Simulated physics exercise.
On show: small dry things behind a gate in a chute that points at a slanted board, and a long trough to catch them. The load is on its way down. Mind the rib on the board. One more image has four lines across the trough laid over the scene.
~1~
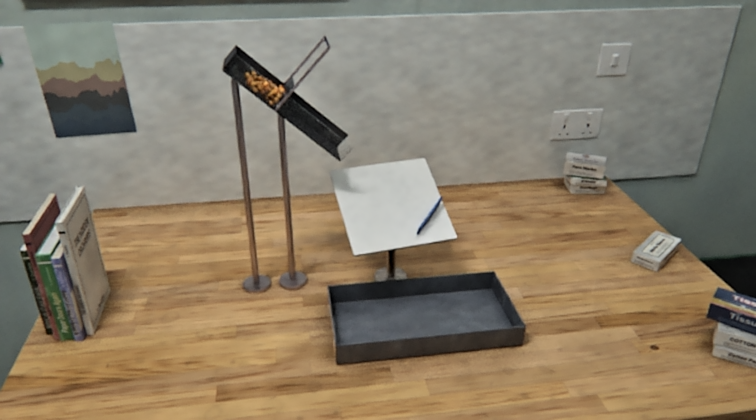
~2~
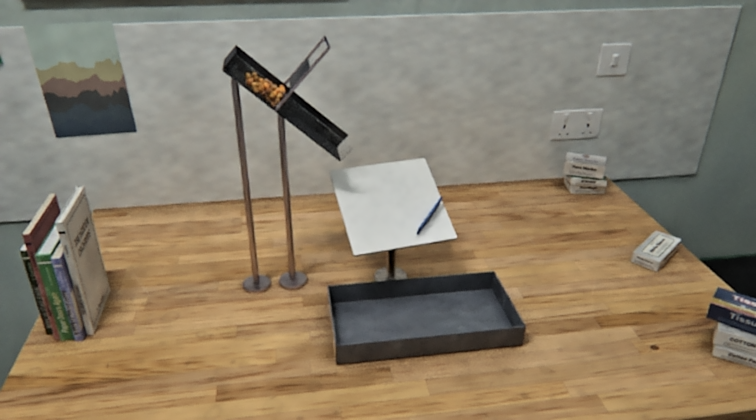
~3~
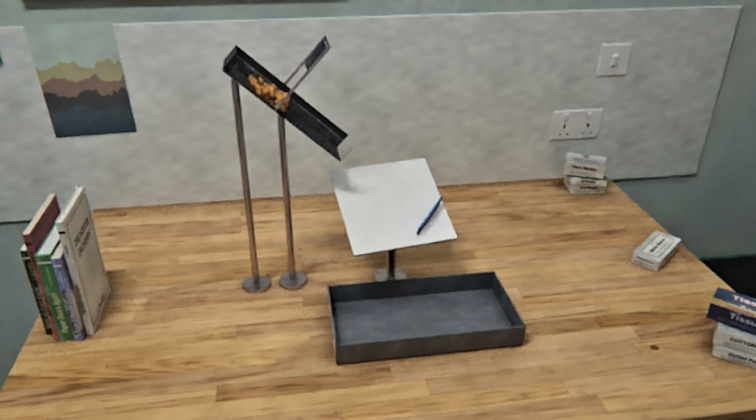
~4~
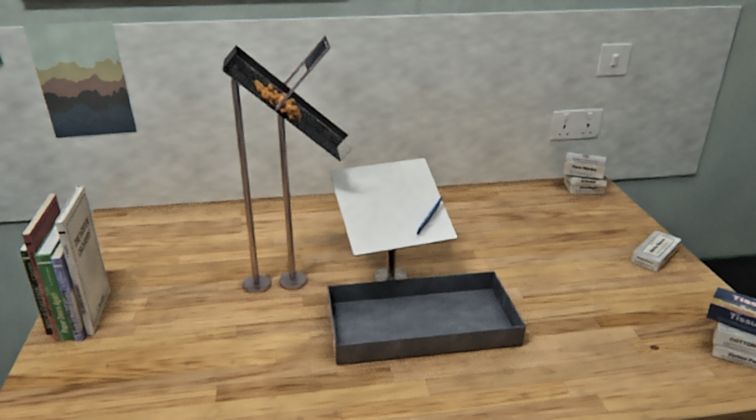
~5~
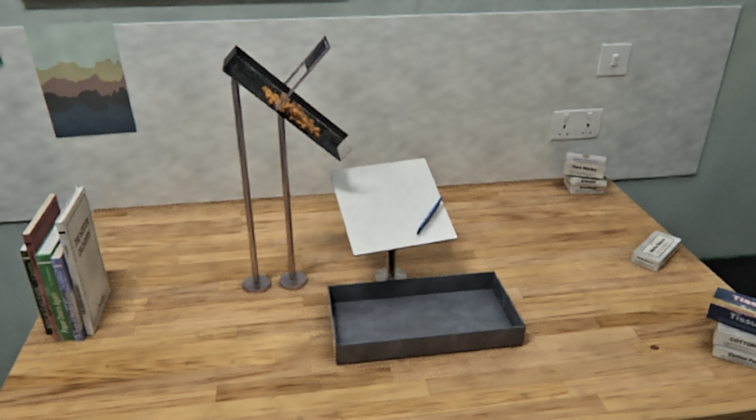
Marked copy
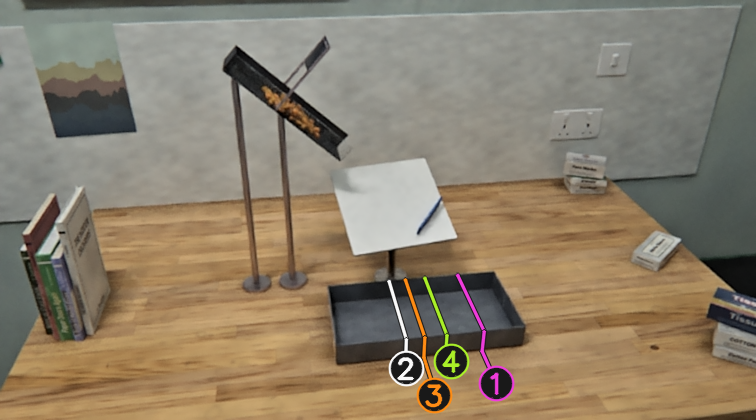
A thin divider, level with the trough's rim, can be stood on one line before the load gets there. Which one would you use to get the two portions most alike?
Best: 3.
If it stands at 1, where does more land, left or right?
More lands on the left.
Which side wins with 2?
Right.
On the marked copy, line 1 crosses the front rim at (483, 330); line 2 crosses the front rim at (406, 338); line 3 crosses the front rim at (424, 336); line 4 crosses the front rim at (446, 334).
Choosing 1, of what is caught, all on the left of the divider, none on the right.
Choosing 2, of what is caught, a stray few on the left of the divider, nearly all on the right.
Choosing 3, of what is caught, about a third on the left of the divider, about two thirds on the right.
Choosing 4, of what is caught, nearly all on the left of the divider, a small part on the right.
